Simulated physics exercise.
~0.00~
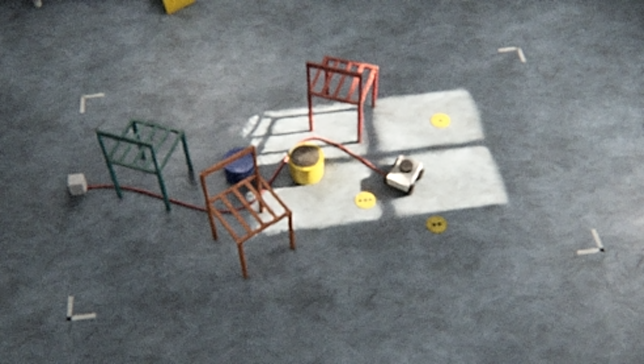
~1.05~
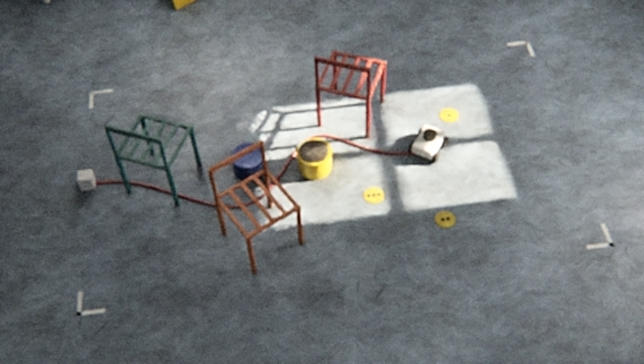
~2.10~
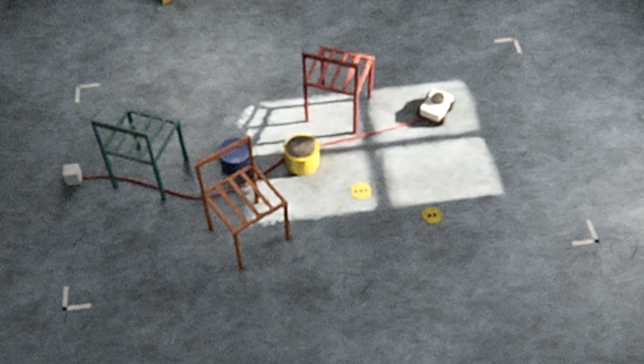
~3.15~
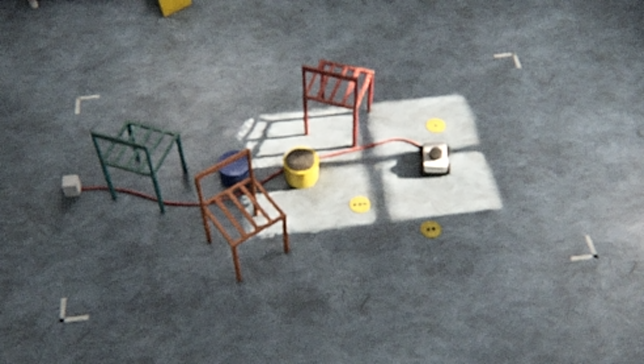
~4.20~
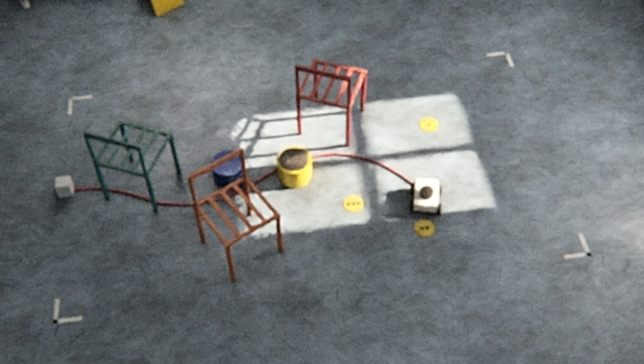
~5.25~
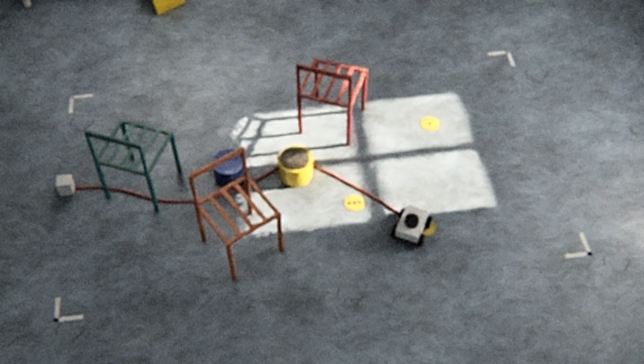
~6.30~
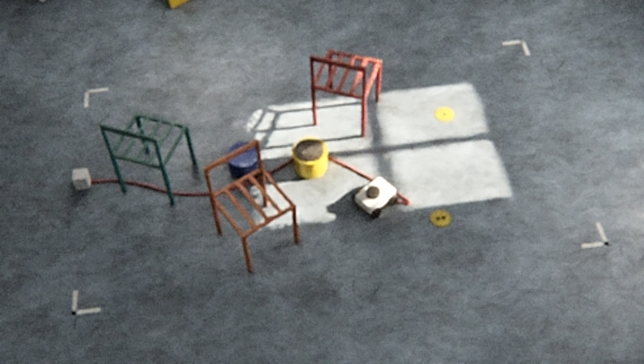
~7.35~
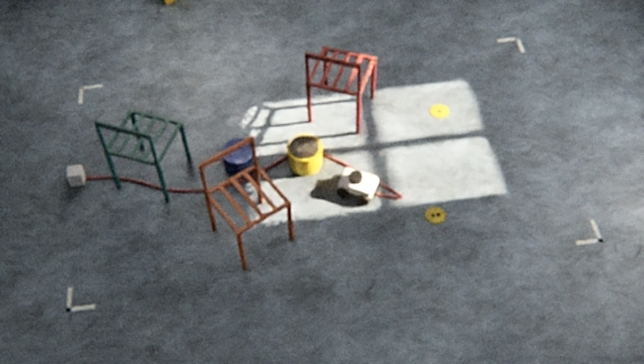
The clip opens on a grey floor seen from above, where a red lead runs from a small pale block at the left, past three chairs, a blue bucket and a yellow pot, to a small white cart in a patch of window light. The cart drives right and up onto the far yellow mark, drawing the lead out behind it. It then heads down to the lower mark, before turning left and up to the mark near the pot. There it ends, the lead slack and still joined to the block, with the chairs, bucket and pot unmoved.
